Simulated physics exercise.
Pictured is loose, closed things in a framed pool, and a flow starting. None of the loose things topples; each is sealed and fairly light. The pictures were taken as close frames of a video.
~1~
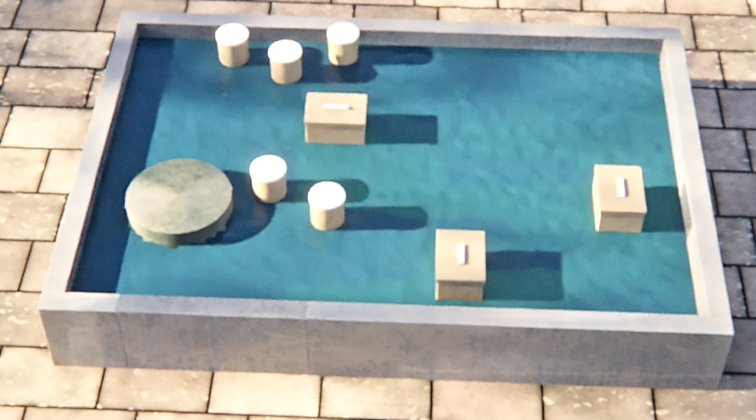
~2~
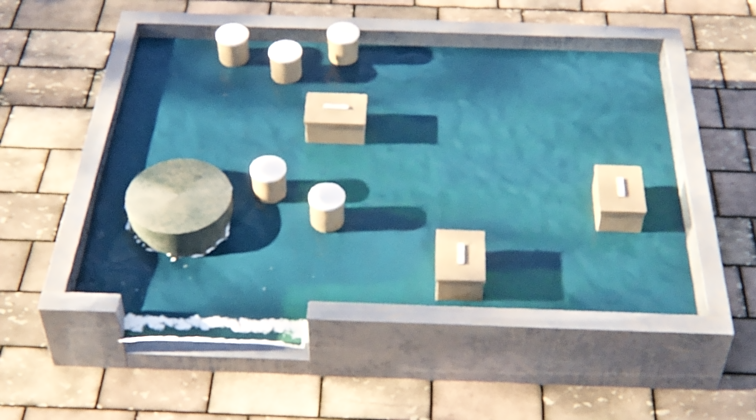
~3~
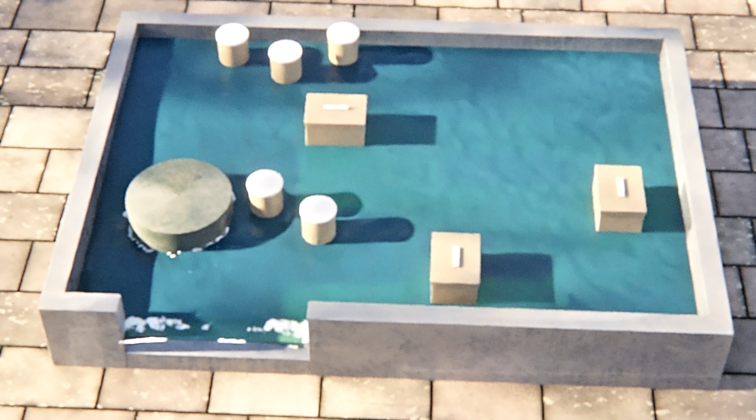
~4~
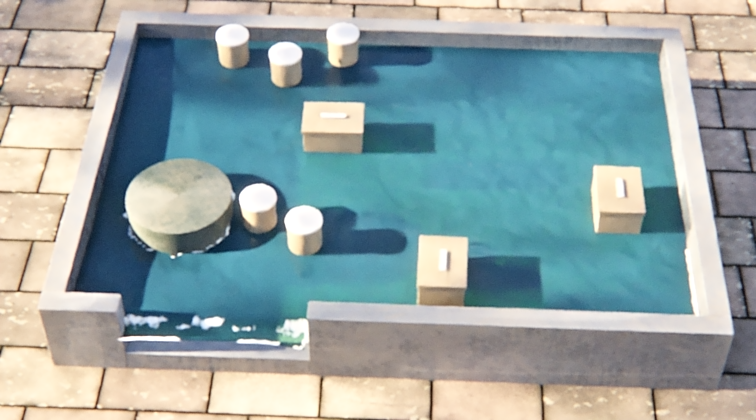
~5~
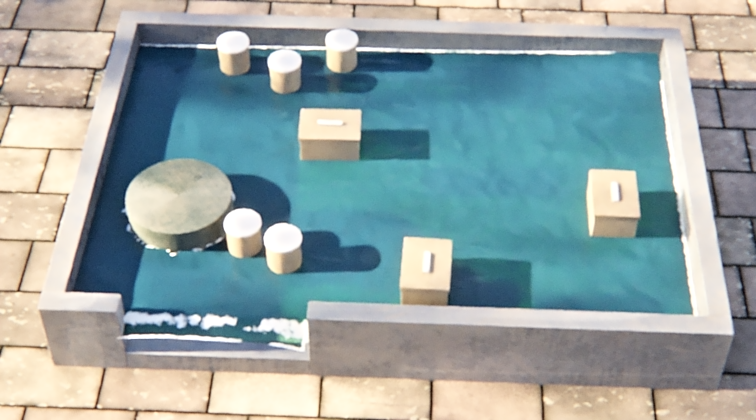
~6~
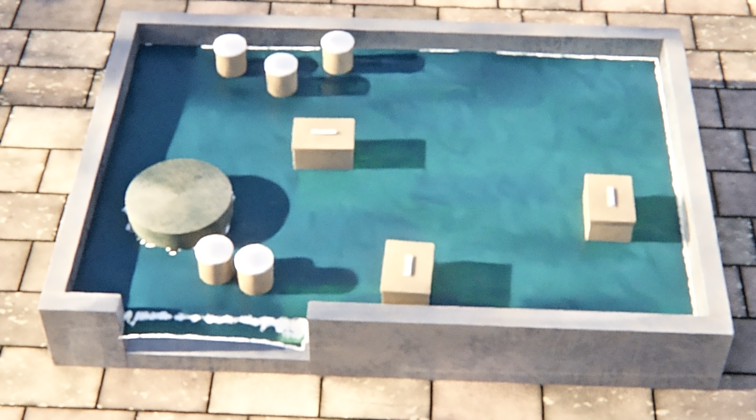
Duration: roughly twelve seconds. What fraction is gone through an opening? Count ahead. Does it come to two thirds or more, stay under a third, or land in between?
Honestly, the part swept out lands in the middle band of thirds.
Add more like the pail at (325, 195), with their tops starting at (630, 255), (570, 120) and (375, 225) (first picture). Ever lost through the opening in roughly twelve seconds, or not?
Result, in sequence: Never gets out; never gets out; ends up outside.
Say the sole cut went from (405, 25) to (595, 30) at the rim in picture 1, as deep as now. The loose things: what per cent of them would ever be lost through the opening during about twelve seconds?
Share out: Near 60 %.
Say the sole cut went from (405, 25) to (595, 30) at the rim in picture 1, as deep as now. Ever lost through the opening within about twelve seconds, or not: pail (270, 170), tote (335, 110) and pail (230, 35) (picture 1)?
Object by object: Never exits, drifts out, drifts out.
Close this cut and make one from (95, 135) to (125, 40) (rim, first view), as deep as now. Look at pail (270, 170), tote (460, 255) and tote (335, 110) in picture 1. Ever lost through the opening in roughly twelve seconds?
First lost, second trapped, third lost.
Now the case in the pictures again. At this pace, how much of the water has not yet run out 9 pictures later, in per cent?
Close to 74 percent of it stays.
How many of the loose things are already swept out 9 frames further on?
It comes to 3.
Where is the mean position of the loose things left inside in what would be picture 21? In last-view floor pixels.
Roughly at (313, 185).
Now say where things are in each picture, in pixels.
The first picture shows a pail at (268, 168), afloat; a pail at (327, 195) floats; 0 of 8 have shifted.
The second picture shows a pail at (268, 168), afloat; a pail at (327, 196), afloat; 0 of 8 have shifted.
The third picture shows a pail at (265, 183), afloat, close to its start; a pail at (318, 209), afloat, close to its start; 2 of 8 have shifted.
The fourth picture shows a pail at (258, 197), afloat, close to its start; a pail at (304, 220) floats, close to its start; 4 of 8 have shifted.
The fifth picture shows a pail at (243, 222) floats, a stride from its start; a pail at (283, 238), afloat, a stride from its start; 5 of 8 have shifted.
The sixth picture shows a pail at (214, 249) floats, a stride from its start; a pail at (254, 259) floats, a stride from its start; 7 of 8 have shifted.
A moment on, 2 of 8 are out; 6 afloat.
Next, 3 of 8 are out; 5 afloat.
Later, 3 of 8 are out; 5 afloat.
In the end, 4 of 8 are out; 4 afloat.
